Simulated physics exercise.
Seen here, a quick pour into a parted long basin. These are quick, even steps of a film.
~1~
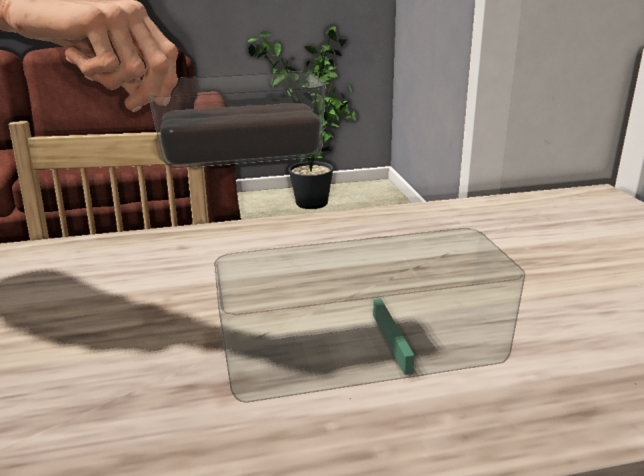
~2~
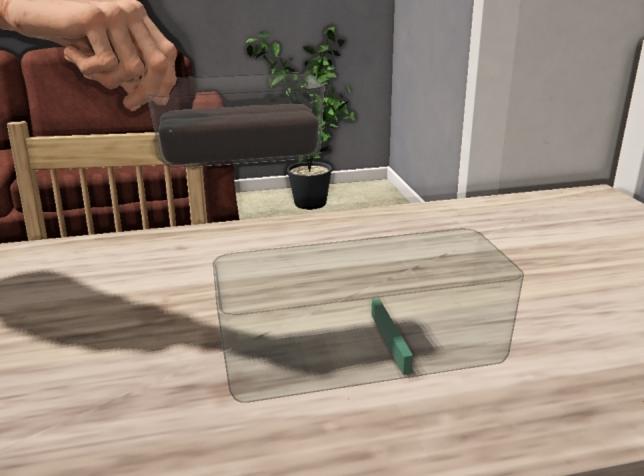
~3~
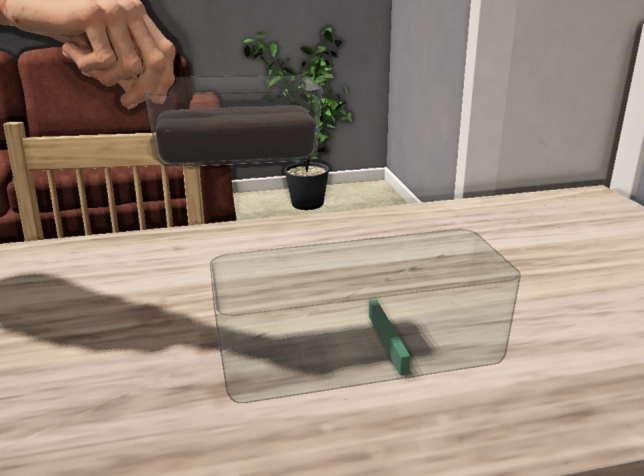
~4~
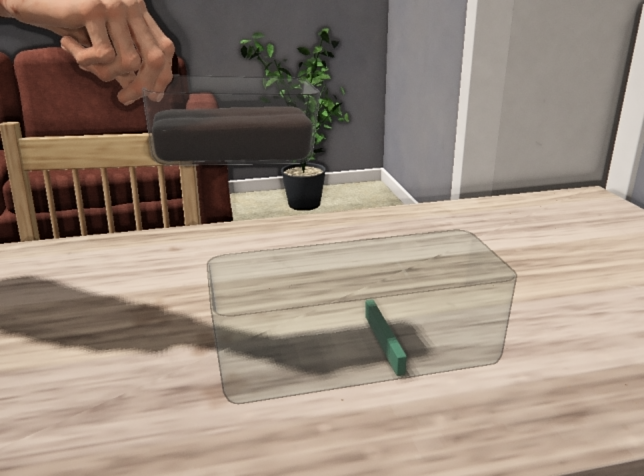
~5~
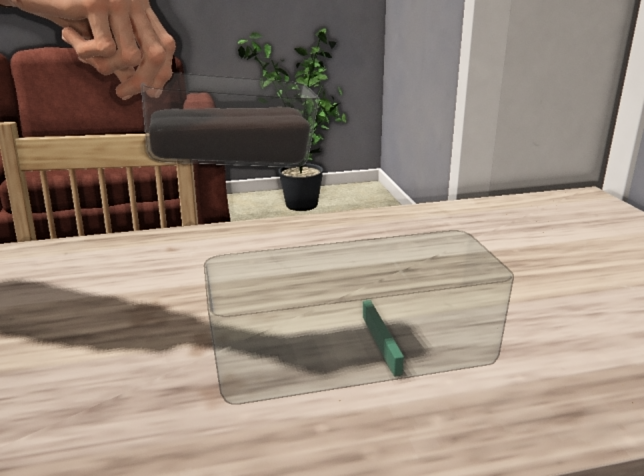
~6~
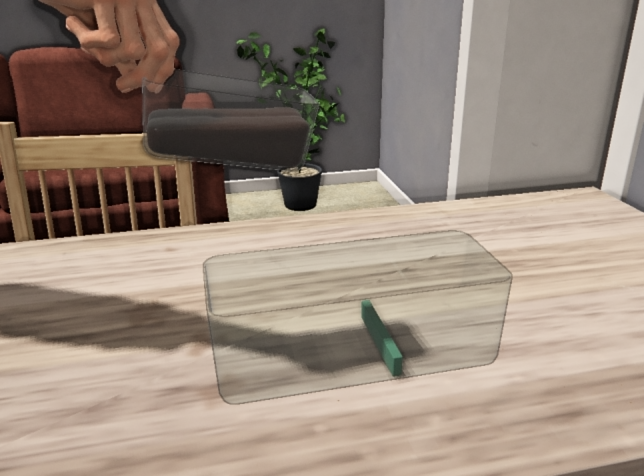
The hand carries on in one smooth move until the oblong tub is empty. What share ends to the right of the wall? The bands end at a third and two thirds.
It comes to not even a third.
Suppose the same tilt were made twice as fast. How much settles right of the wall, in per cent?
Some 20 per cent.
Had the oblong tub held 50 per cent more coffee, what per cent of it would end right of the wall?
Roughly 45 in a hundred.
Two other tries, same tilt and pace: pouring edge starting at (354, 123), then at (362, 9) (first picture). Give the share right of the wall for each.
In turn 50 and 60 in a hundred.
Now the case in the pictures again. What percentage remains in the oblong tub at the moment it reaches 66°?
Roughly 45 in a hundred.
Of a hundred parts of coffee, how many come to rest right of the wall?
Some 20 per cent.
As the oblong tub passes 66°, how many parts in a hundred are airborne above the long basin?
About 40 per cent.
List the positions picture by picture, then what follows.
Tilt 0°; pouring edge (318, 81); surface from (161, 121) to (314, 110); the long basin's rim runs from (218, 285) to (501, 252); the wall's top is at (392, 326), in the first frame.
Tilt 0°; pouring edge (316, 82); surface from (159, 120) to (312, 110), in the second frame.
Tilt 2°; pouring edge (314, 84); surface from (157, 120) to (309, 112), in the third frame.
Tilt 4°; pouring edge (312, 88); surface from (153, 119) to (306, 114), in the fourth frame.
Tilt 7°; pouring edge (311, 93); surface from (150, 119) to (303, 115), in the fifth frame.
Tilt 11°; pouring edge (311, 99); surface from (149, 118) to (302, 115), in the sixth frame.
A moment on, the oblong tub is tipped part way and 47 per cent is still to pour, 14 is left of the wall and 0 right of it.
Next, the oblong tub is tipped right over and 6 per cent is still to pour, 68 is left of the wall and 16 right of it.
Then the oblong tub is tipped right over and 0 per cent is still to pour, 79 is left of the wall and 19 right of it.
Later the oblong tub is tipped right over and 0 per cent is still to pour, 79 is left of the wall and 20 right of it.
Finally, 79 per cent lies left of the wall, 20 right of it and 1 outside.
